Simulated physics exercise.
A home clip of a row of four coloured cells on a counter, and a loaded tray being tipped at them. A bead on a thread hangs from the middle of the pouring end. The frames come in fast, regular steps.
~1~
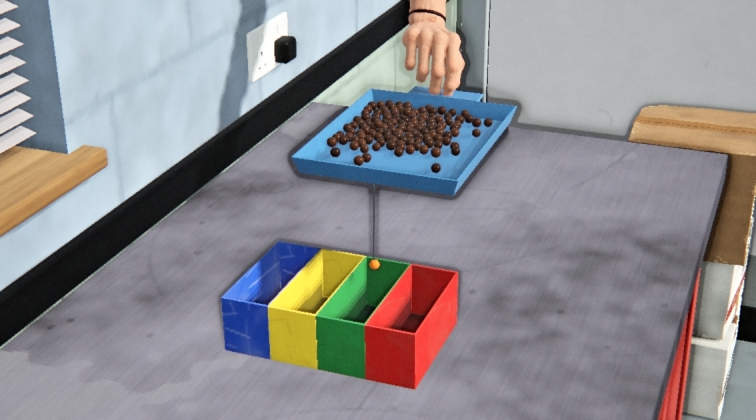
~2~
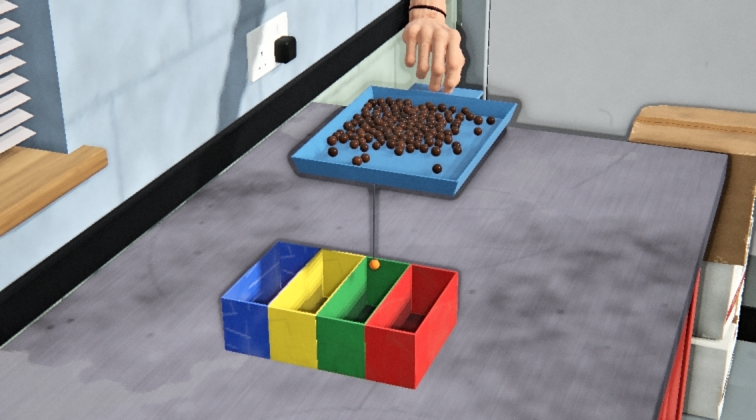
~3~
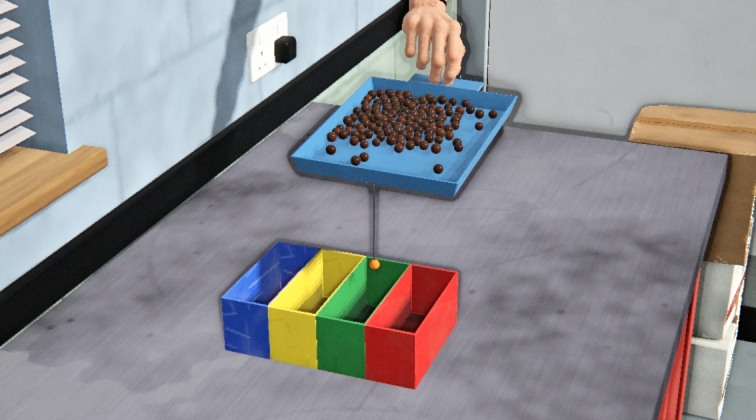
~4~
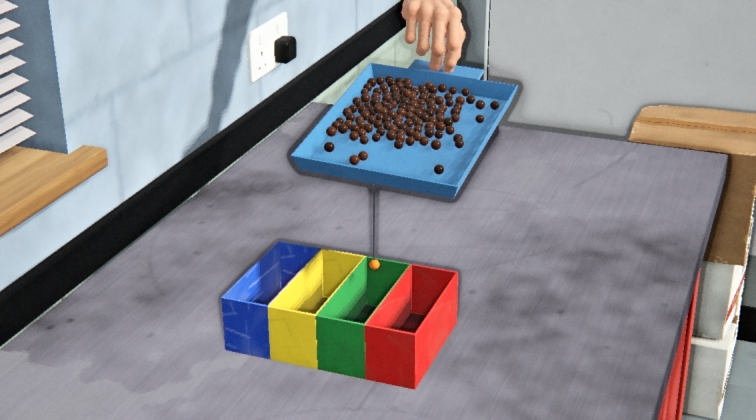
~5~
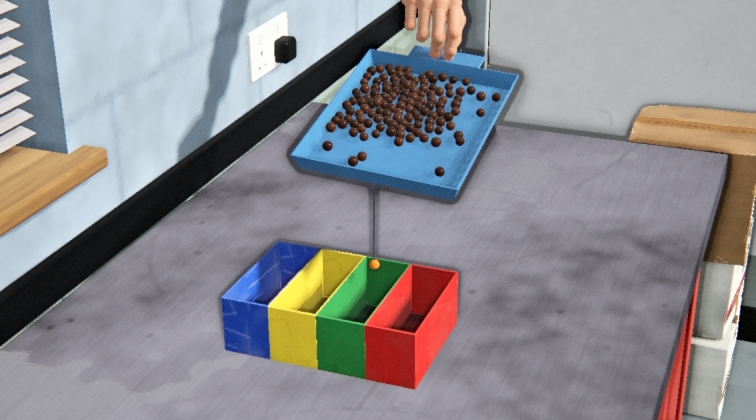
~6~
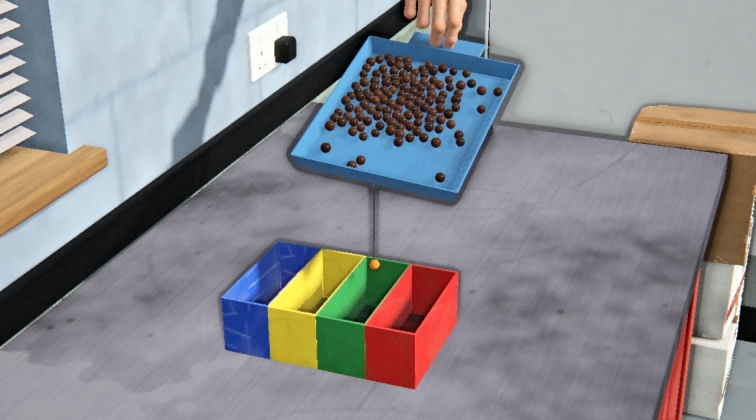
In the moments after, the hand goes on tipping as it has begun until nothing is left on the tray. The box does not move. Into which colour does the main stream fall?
The red one ends fullest.
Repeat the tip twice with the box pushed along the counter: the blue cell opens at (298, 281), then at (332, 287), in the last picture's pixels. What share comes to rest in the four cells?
In turn 90 and 100 in a hundred.
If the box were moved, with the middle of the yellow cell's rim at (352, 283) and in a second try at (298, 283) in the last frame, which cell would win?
The first try: The red one. The second: The red one.
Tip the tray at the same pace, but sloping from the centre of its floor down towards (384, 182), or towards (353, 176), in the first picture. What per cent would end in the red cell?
About 30 and 0 per cent.
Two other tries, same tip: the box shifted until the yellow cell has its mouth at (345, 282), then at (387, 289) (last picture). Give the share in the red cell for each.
The first gives 60 %, the second 10 %.
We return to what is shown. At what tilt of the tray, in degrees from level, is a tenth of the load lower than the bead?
Roughly 55°.
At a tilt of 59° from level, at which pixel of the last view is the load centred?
Near (417, 189).
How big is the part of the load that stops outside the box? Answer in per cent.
Some 50 per cent.
Just after the last frame, tray tipped steeply; roughly two thirds on the tray; about a tenth in the red cell; just a few in the green cell; roughly a quarter falling or outside the box.
A moment on, tray tipped right over; about a tenth on the tray; roughly a third in the red cell; about a tenth in the green cell; just a few in the yellow cell; roughly half falling or outside the box.
Further on, tray tipped past a quarter turn; roughly a third in the red cell; about a tenth in the green cell; just a few in the yellow cell; roughly half falling or outside the box.
When it is over, tray tipped past a quarter turn; roughly a third in the red cell; about a tenth in the green cell; just a few in the yellow cell; not one in the blue cell; roughly half outside the box.
